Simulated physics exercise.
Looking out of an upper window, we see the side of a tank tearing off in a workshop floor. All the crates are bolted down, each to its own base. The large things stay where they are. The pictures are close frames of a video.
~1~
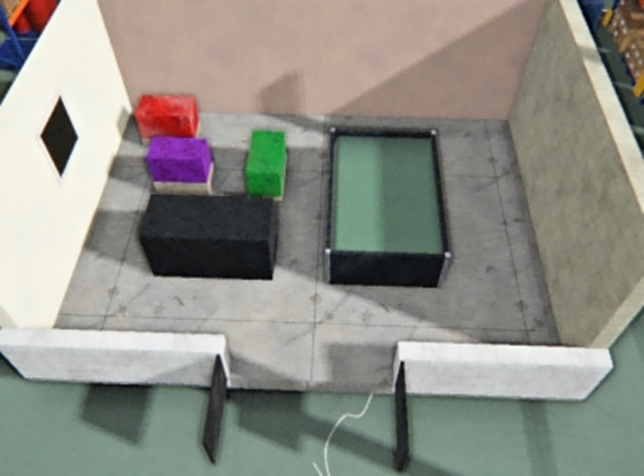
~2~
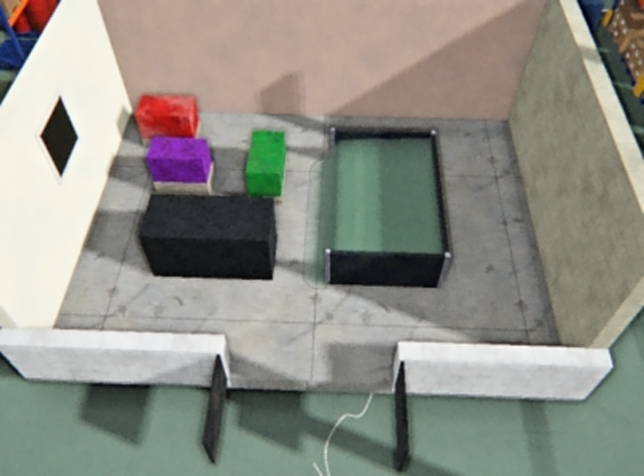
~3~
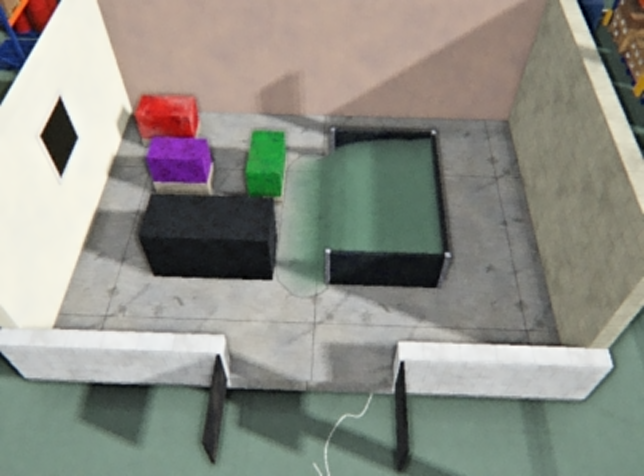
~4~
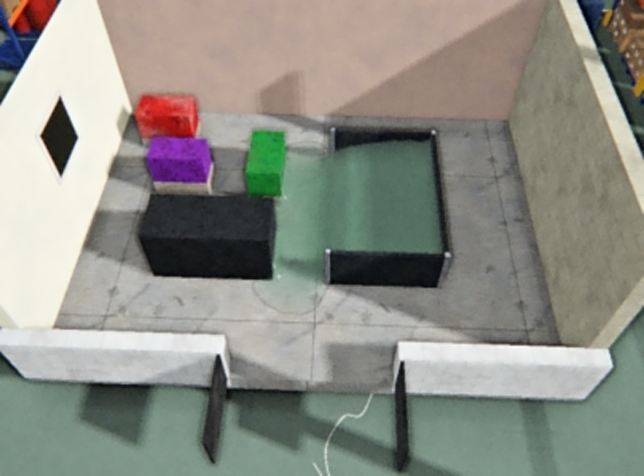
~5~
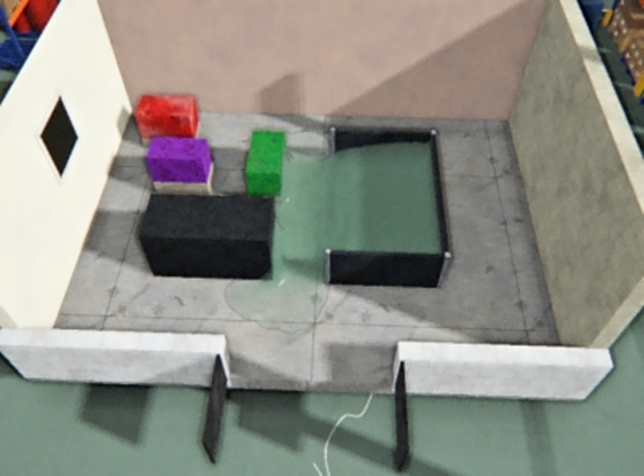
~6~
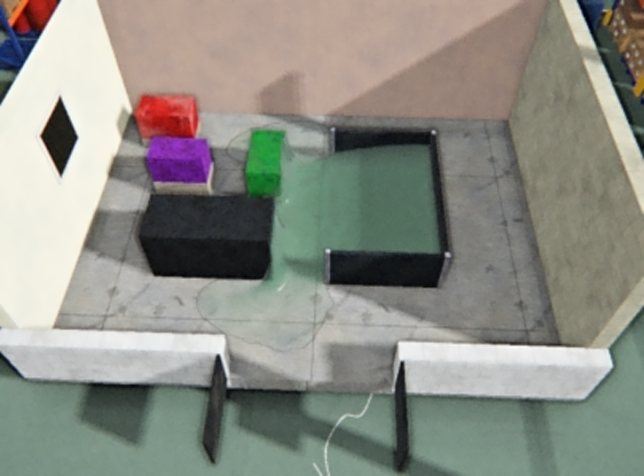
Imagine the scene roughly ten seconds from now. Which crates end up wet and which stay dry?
The purple crate stays dry; the green crate gets wet; the red crate gets wet.
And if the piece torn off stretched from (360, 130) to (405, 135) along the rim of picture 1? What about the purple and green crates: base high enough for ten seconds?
Purple stays untouched; green stays untouched.
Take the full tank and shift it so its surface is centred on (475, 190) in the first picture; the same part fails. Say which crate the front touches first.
Crate marked green.
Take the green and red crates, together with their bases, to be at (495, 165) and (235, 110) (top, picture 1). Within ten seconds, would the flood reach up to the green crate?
The green crate is untouched.
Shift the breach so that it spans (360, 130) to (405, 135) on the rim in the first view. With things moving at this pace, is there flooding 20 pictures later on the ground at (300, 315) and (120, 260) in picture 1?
Untouched, untouched.
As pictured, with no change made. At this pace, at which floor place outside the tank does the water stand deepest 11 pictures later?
Deepest spot: Near (98, 206).
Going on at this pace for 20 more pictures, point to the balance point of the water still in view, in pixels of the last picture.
It is near (261, 204).
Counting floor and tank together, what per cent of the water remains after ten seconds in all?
I make it 78 per cent.
A moment on, water covers 35 % of the floor; the purple crate water round its plinth, the green crate water round its plinth, the red crate water round its plinth.
Next, water covers 55 % of the floor; the purple crate water round its plinth, the green crate water round its plinth, the red crate water round its plinth.
Then, water covers 70 % of the floor; the purple crate water round its plinth, the green crate water round its plinth, the red crate water round its plinth.
Later, water covers 85 % of the floor; the purple crate water round its plinth, the green crate water round its plinth, the red crate water round its plinth.
In the end, water covers 100 % of the floor; the purple crate stayed above the water, the green crate was topped, the red crate was topped.
